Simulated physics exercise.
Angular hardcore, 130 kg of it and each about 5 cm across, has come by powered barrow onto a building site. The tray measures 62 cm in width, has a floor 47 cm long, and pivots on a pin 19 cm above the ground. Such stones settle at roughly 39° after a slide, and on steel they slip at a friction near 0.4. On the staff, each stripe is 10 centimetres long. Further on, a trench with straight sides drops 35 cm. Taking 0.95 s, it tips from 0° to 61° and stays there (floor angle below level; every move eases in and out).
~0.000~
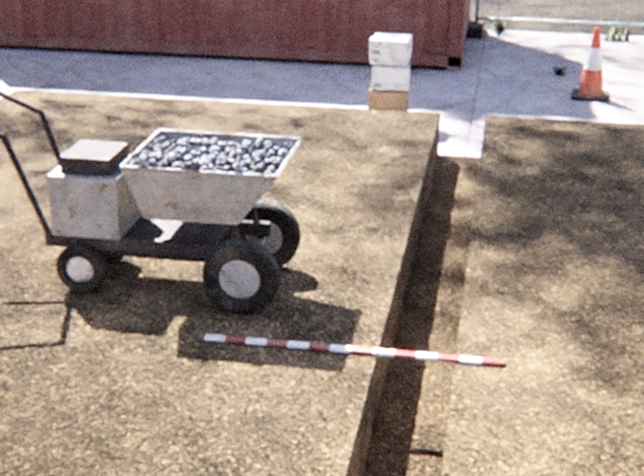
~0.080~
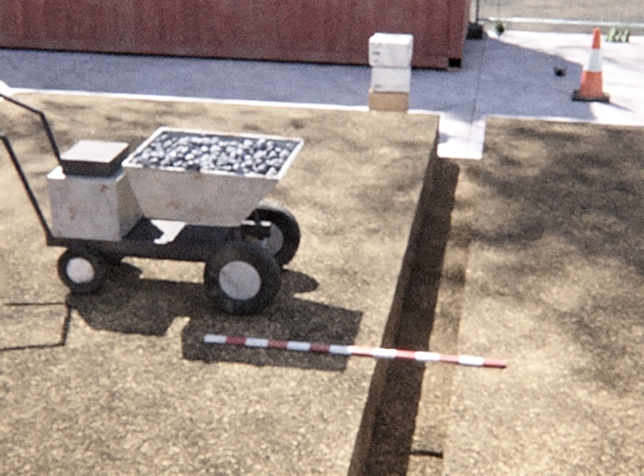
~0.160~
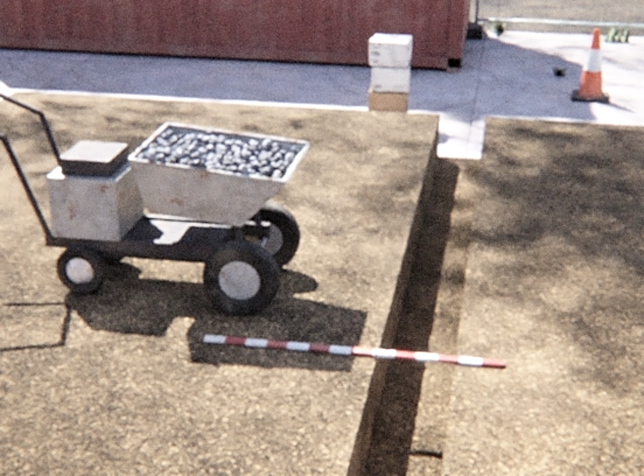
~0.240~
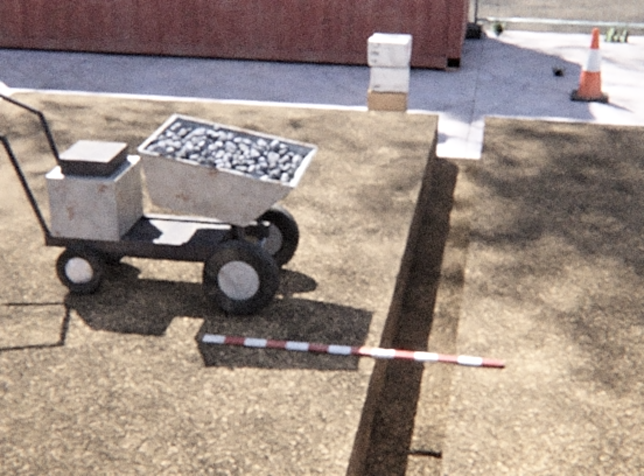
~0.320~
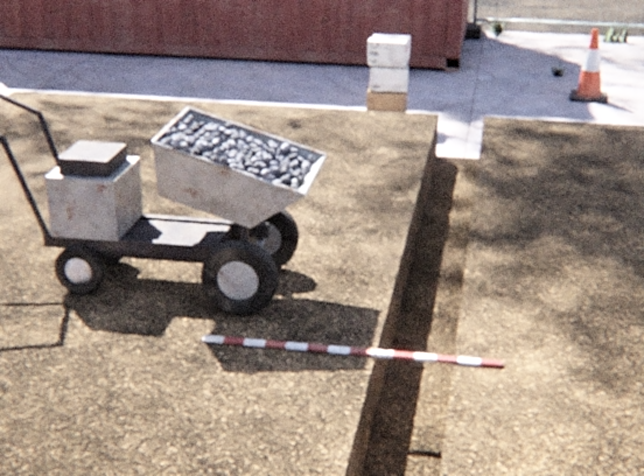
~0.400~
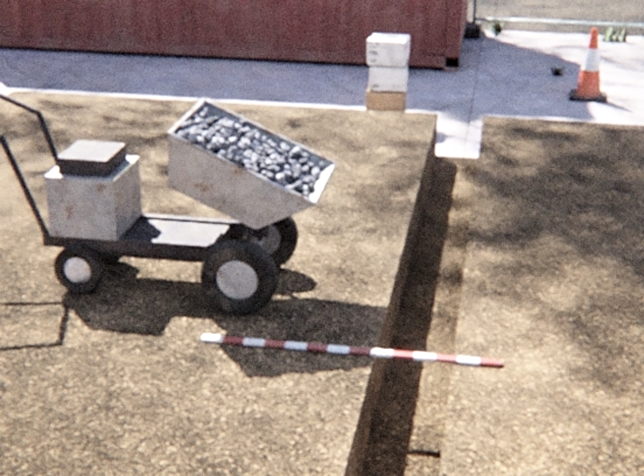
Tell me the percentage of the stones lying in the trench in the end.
Close to 40 %.
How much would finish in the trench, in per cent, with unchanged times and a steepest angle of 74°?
It would come to about 80 percent.
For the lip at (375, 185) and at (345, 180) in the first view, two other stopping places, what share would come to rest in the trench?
Close to 10 percent in the first case, 30 percent in the second.
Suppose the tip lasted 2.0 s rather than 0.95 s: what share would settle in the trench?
Probably about 30 in a hundred.
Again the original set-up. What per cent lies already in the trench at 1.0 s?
Roughly 5% by that time.
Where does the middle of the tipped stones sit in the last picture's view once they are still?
About (420, 355).
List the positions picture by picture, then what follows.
In the first frame, the tray is at 0°, its lip at (277, 177); the top of the load is at (199, 145).
In the second frame, the tray is at 1°, its lip at (279, 179); the top of the load is at (200, 145); the stones move at 0.2 m/s on average.
In the third frame, the tray is at 5°, its lip at (285, 182); the top of the load is at (193, 142); the stones move at 0.5 m/s on average.
The fourth frame shows lip at (294, 187), floor tilted 10°, highest stones at (186, 135); the stones move at 0.6 m/s on average.
The fifth frame shows lip at (305, 195), floor tilted 16°, highest stones at (193, 127); the stones move at 0.8 m/s on average.
The sixth frame shows lip at (316, 204), floor tilted 23°, highest stones at (203, 119); the stones move at 0.8 m/s on average.
After 0.7 s the floor is at 51°; 100 % in the tray; the foremost stones are at (349, 217).
After 1.0 s the floor is at 61°; 86 % in the tray, 7 % short of the trench, 7 % in the trench; the foremost stones are at (416, 343).
After 1.4 s the floor is at 61°; 63 % in the tray, 8 % short of the trench, 28 % in the trench; the foremost stones are at (460, 348).
After 3.3 s the floor is at 61°; 51 % in the tray, 9 % short of the trench, 40 % in the trench; the foremost stones are at (463, 349).
